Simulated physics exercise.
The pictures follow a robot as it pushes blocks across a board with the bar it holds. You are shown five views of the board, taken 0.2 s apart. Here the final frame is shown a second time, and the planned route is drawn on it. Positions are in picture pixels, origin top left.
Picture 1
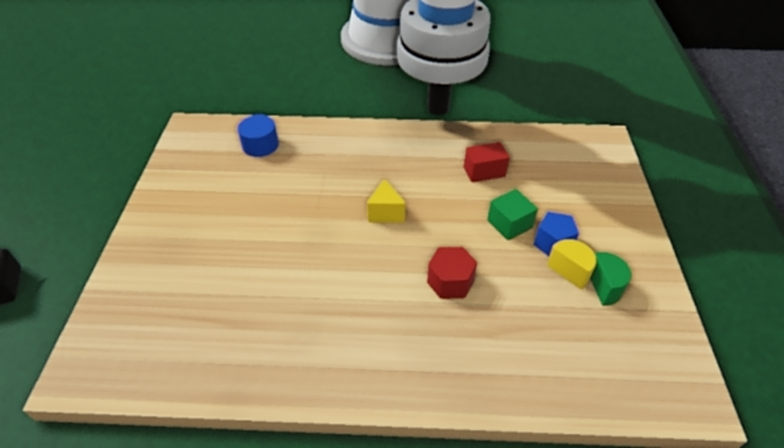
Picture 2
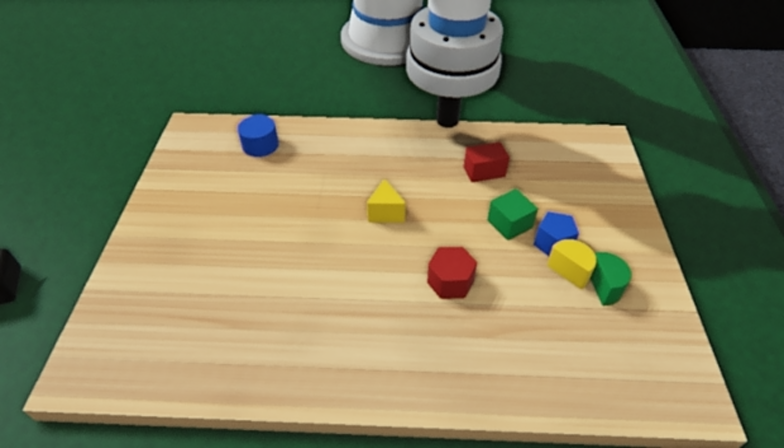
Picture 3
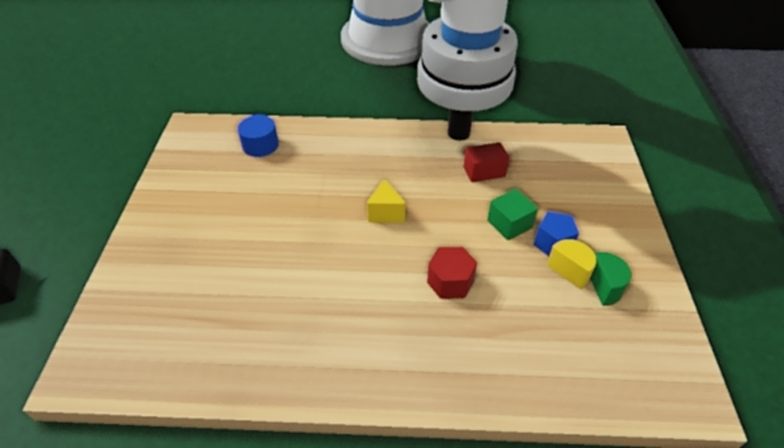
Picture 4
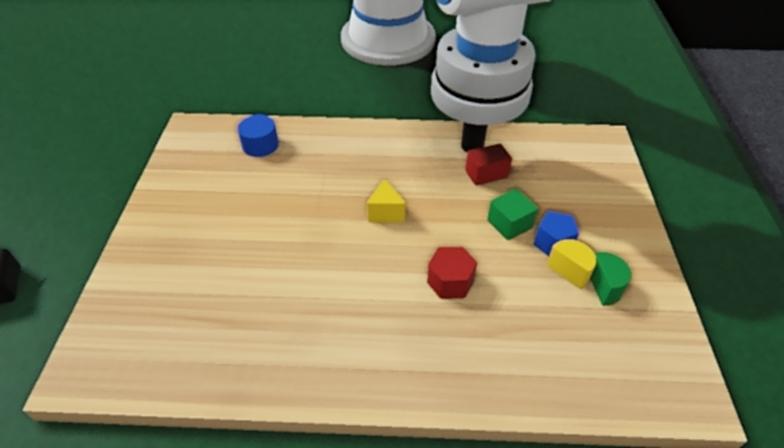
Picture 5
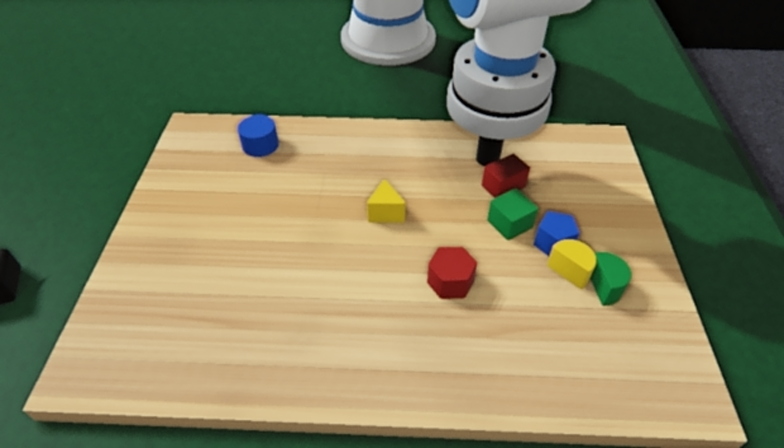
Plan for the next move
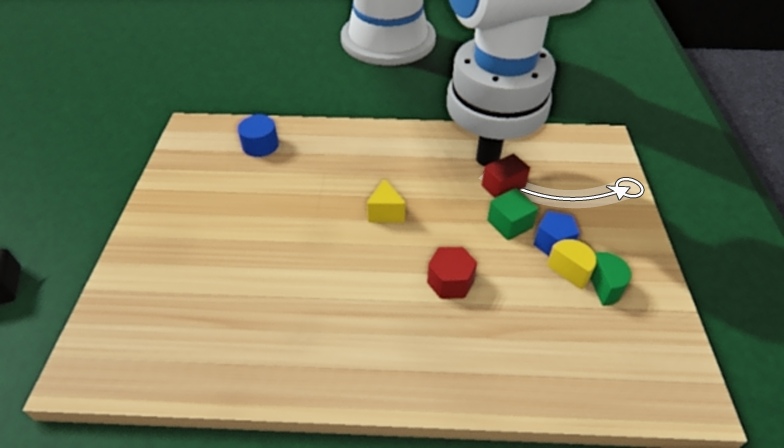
A robot arm above a wooden board of coloured blocks moved its dark tip down and to the right, then pushed the red rectangular block a short way toward the green square one.
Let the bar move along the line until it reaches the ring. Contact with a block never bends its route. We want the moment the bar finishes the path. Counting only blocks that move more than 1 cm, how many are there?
The number of blocks that move over 1 cm is two.
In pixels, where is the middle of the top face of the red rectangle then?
I think it will end close to (558, 197).
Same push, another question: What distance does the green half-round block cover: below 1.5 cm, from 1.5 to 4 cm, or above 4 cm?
Below 1.5 cm.
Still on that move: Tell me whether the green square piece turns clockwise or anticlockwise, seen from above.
It goes clockwise.
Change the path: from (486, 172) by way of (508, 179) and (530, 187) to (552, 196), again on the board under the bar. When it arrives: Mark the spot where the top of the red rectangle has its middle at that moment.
I think it will end close to (546, 192).
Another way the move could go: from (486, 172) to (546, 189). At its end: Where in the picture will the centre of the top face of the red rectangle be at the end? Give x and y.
The centre of its top face lies at (539, 186).
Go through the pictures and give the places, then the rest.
The first frame shows bar tip at (438, 109); block tops, red rectangle at (488, 152); green square piece at (515, 204); blue pentagon at (560, 225); green half-round block at (615, 268).
The second frame shows bar at (448, 122); blocks unchanged.
The third frame shows bar at (459, 134); blocks unchanged.
The fourth frame shows bar at (472, 147); red rectangle at (490, 154).
The fifth frame shows bar at (488, 160); red rectangle at (508, 166); green square piece at (515, 204); blue pentagon at (560, 225); green half-round block at (615, 268).
Path on the board, from (486, 172) through (531, 193) and (584, 199) to (630, 188).
What follows on the original path. One third of the way, bar at (536, 181); red rectangle at (552, 193), turned 35° clockwise; green square piece at (521, 213), turned 40° clockwise.
Two thirds of the way, bar at (590, 186); red rectangle at (558, 197), turned 50° clockwise; green square piece at (521, 214), turned 45° clockwise.
At the end, bar at (635, 175); red rectangle at (558, 197), turned 50° clockwise; green square piece at (521, 214), turned 45° clockwise; blue pentagon in place; green half-round block in place.
